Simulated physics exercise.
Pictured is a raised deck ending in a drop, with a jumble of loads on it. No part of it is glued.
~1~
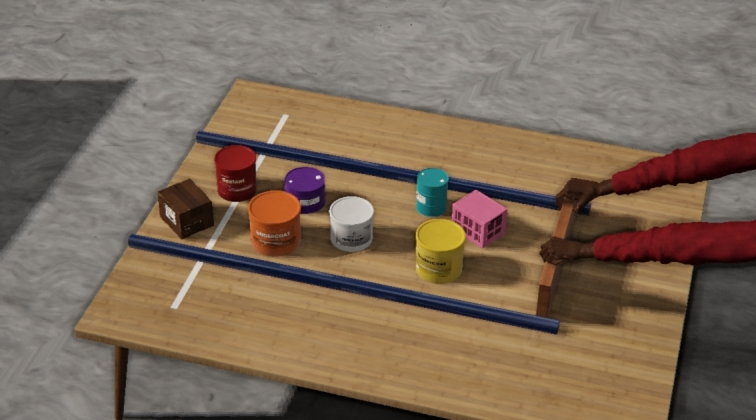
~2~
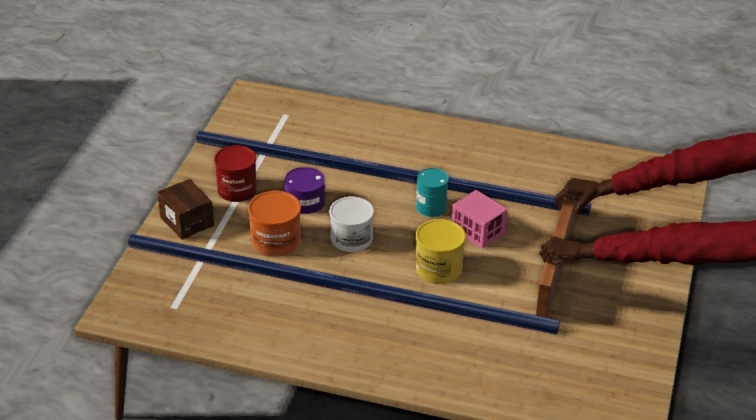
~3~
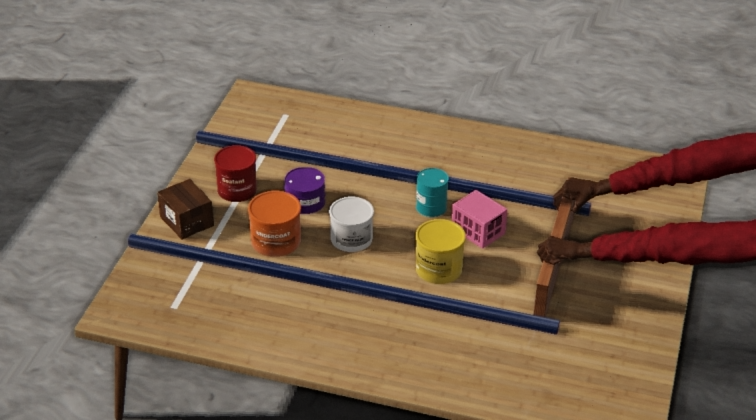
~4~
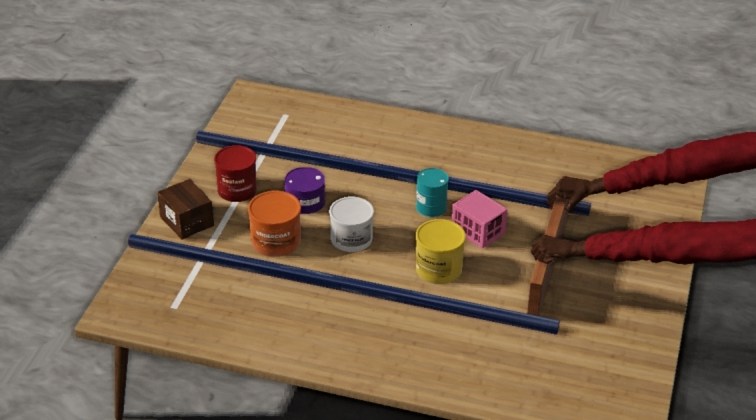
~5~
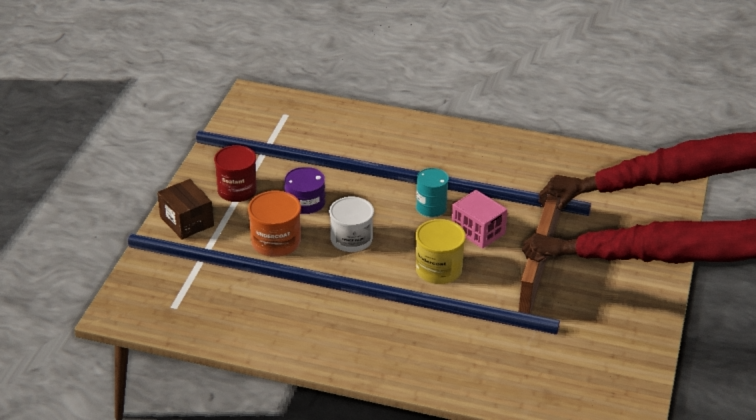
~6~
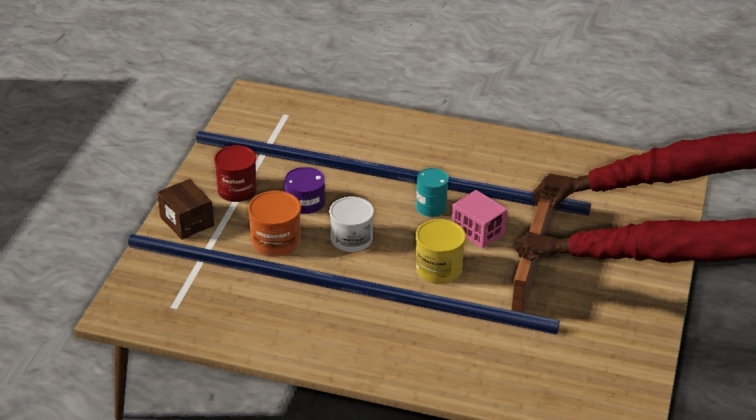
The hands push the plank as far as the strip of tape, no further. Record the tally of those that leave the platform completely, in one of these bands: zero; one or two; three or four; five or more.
Tally: One or two.
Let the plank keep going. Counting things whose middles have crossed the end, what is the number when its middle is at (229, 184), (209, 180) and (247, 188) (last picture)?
3; 4; 2.
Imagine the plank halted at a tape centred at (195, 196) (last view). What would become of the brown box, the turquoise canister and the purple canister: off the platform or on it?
The brown box is gone; the turquoise canister keeps its place; and the purple canister is gone.
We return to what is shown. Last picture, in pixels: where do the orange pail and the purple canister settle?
First (152, 201), then (194, 168).
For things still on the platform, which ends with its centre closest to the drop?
That would be the orange pail.
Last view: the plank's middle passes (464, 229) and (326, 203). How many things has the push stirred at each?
Up to then 3, and up to the other point 6.
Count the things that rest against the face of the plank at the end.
4 touch it.
Early on, none off yet; brown box at rest near (186, 209); red pail at rest near (236, 174); orange pail at rest near (275, 224).
Finally, the number that fall off is one or two; lost, red pail and brown box.
